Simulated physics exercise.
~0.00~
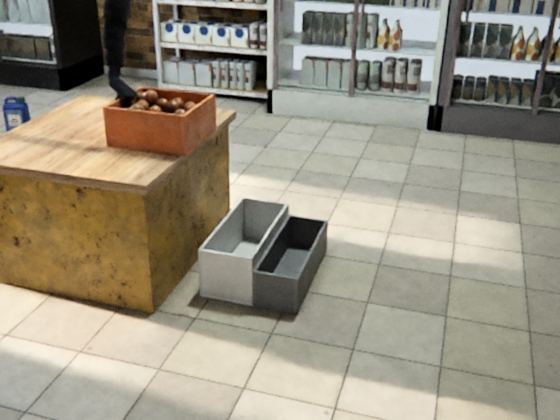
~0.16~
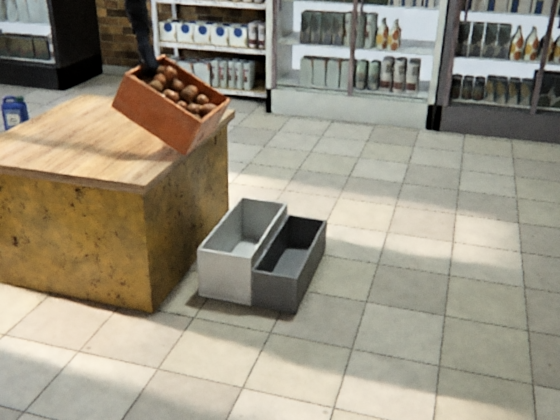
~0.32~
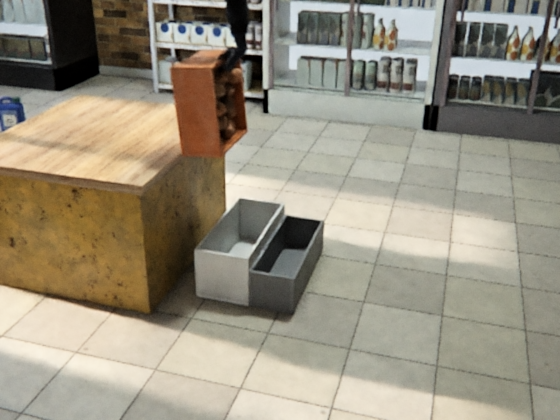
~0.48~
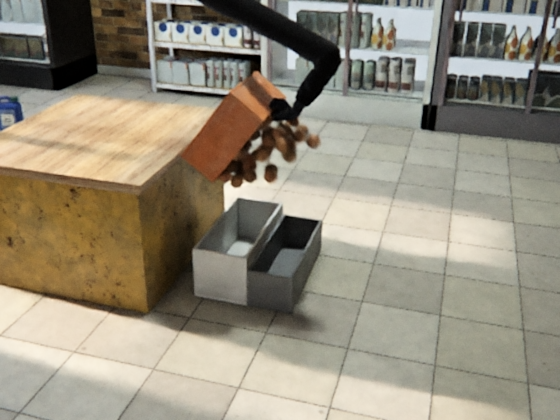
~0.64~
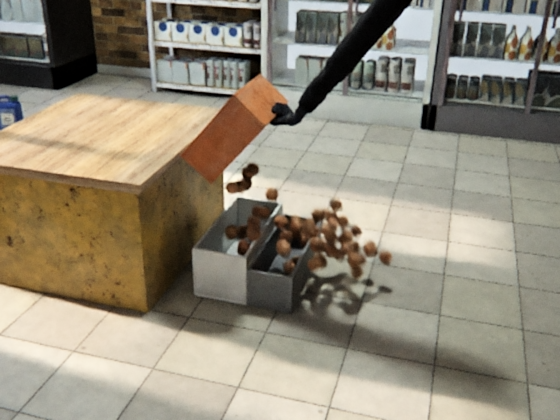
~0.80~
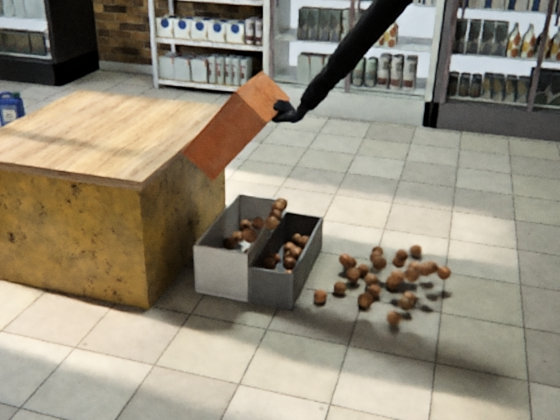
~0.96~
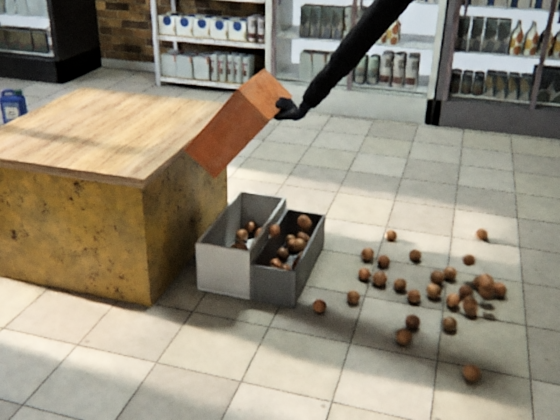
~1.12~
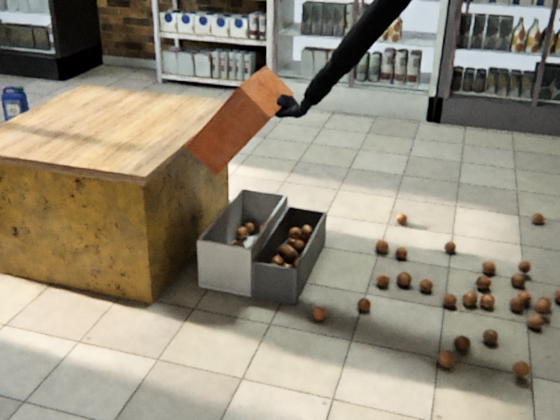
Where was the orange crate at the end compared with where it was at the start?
It started upright on top of the bench, and by the end it was farther to the right, held tipped over at the bench's right end at about the same height in view.
